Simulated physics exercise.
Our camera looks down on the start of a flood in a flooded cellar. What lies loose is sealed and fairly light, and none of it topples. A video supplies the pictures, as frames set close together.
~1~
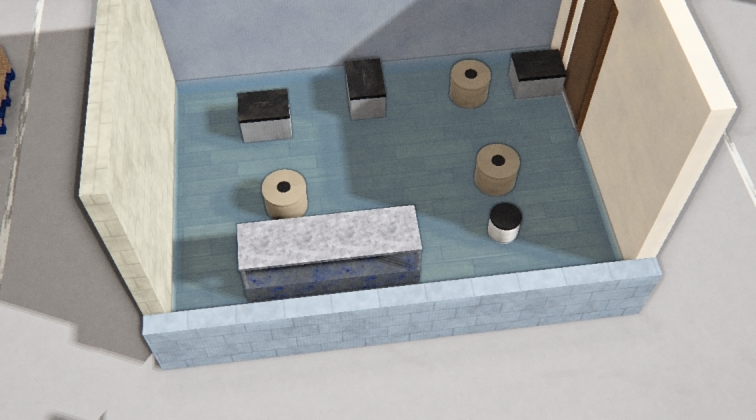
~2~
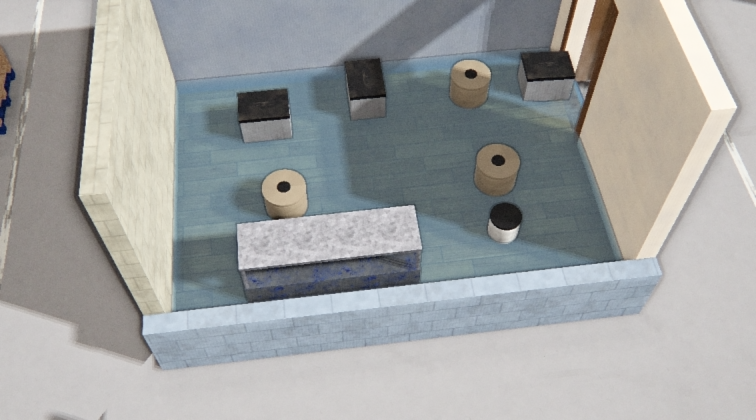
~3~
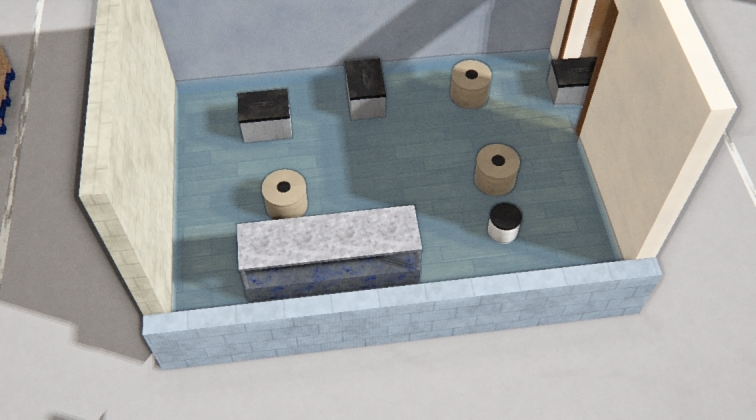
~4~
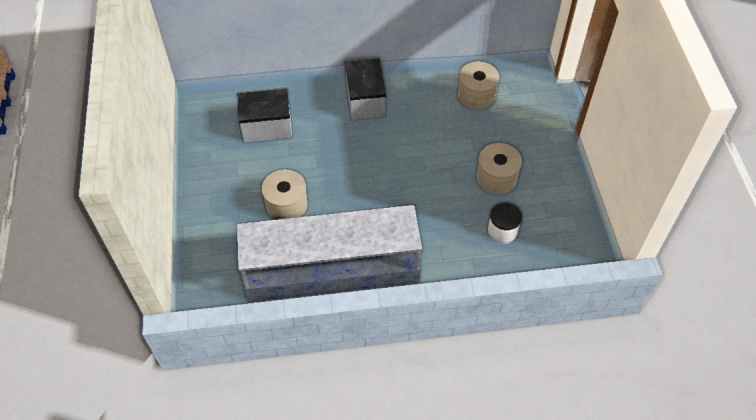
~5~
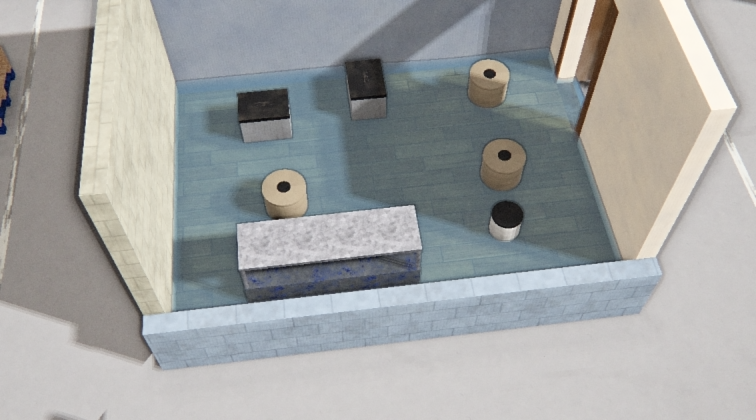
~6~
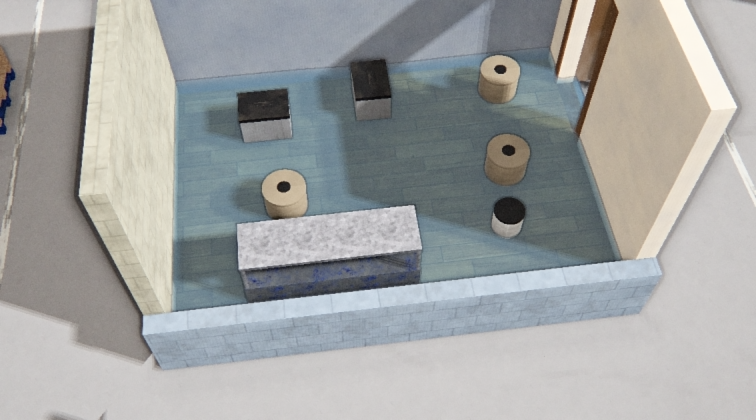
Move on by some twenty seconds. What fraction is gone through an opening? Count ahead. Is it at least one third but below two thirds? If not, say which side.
I expect the result to be the upper range.
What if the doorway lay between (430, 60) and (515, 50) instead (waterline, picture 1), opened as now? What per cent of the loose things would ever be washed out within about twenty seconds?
Close to 70 %, I think.
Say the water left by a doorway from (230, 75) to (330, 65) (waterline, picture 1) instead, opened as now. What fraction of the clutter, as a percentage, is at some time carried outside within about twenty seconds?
By my count, 60 percent.
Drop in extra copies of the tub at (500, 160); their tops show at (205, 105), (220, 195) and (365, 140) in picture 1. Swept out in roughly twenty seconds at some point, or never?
Remains; remains; escapes.
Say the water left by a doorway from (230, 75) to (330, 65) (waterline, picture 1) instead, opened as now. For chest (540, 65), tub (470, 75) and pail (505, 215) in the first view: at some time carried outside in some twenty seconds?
Object one: Remains; object two: Leaves; object three: Remains.
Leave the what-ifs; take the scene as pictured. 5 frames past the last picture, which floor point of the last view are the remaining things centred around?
Their average sits at about pixel (441, 152).
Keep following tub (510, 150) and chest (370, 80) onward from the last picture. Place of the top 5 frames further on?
At about (537, 124) and (408, 72).
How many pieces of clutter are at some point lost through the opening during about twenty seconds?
I count 5.
A moment on, 1 of 7 are out; 6 afloat.
Next, 3 of 7 are out; 4 afloat.
Later, 5 of 7 are out; 2 afloat.
In the end, 5 of 7 are out; 2 afloat.
